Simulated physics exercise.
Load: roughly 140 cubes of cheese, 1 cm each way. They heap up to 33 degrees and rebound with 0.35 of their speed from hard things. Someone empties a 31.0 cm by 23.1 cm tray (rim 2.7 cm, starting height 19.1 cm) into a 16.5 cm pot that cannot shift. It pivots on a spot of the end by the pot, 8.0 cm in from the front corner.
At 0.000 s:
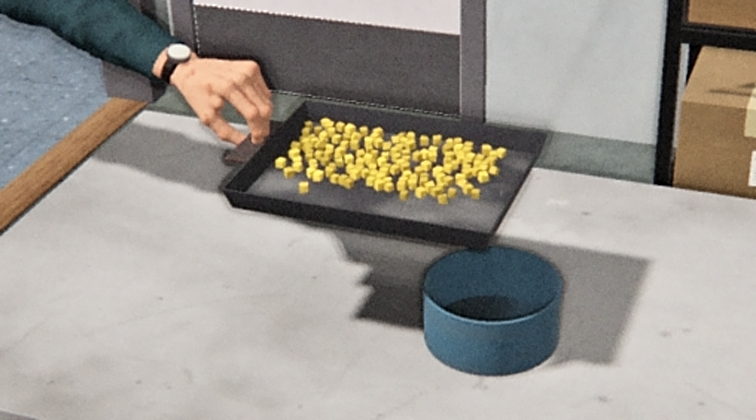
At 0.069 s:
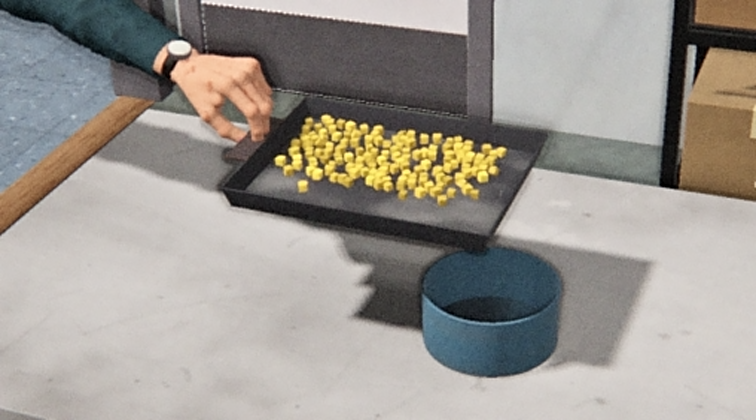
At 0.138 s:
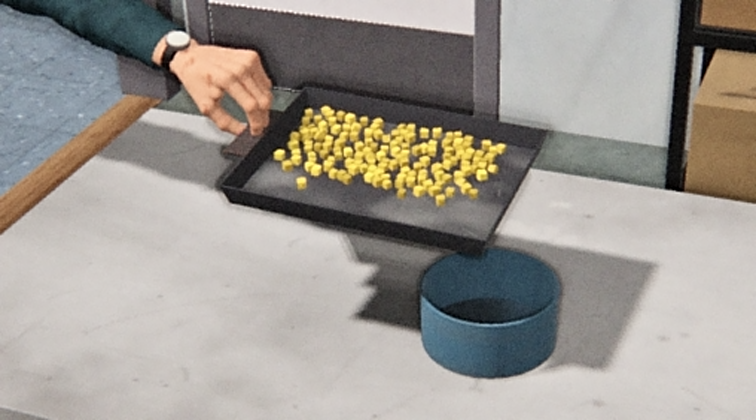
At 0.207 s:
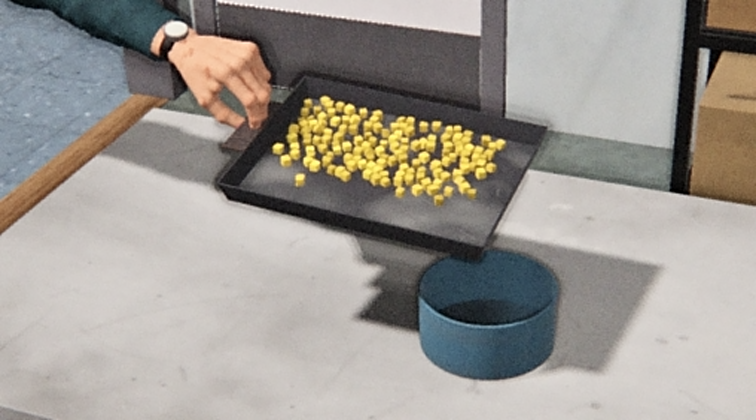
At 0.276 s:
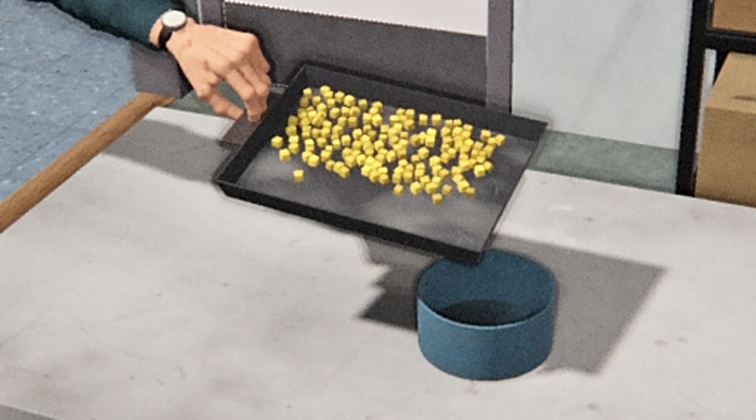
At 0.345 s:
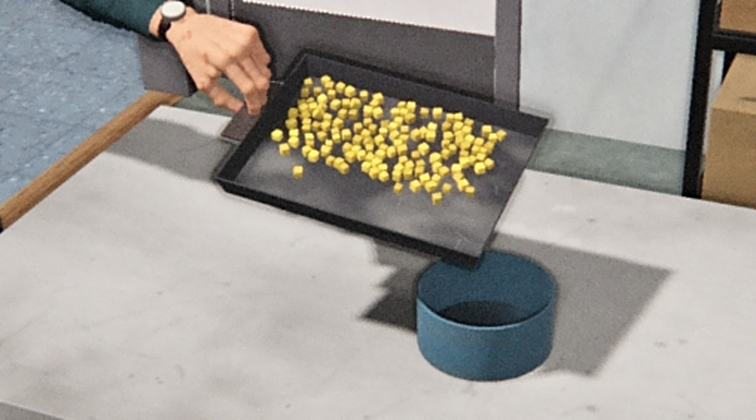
A dark tray of yellow cubes tilts gradually, its left end rising beside a hand.
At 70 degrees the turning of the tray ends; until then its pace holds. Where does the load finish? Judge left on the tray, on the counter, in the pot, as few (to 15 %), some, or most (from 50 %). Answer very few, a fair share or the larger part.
Tray the larger part, counter a fair share, pot very few.
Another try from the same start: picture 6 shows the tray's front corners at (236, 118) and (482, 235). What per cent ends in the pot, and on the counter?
Pot 0, counter 25.
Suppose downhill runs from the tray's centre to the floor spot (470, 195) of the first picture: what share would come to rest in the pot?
About 0 per cent.
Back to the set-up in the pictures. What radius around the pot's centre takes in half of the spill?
Some 22 cm.
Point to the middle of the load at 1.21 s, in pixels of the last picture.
Near (431, 257).
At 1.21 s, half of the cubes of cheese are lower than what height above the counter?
About 18 cm.
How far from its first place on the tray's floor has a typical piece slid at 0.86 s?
Some 5 cm.
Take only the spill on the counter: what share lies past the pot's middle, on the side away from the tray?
About 60 per cent.
After 0.86 s, tilt 41 degrees; the tray holds 100 %, the pot 0 %.
After 1.21 s, tilt 58 degrees; the tray holds 75 %, the pot 0 %.
Then, at 1.65 s, tilt 70 degrees; the tray holds 65 %, the pot 0 %.
By 3.0 s all is still; tray 60 %, counter 40 %, pot 0 %.
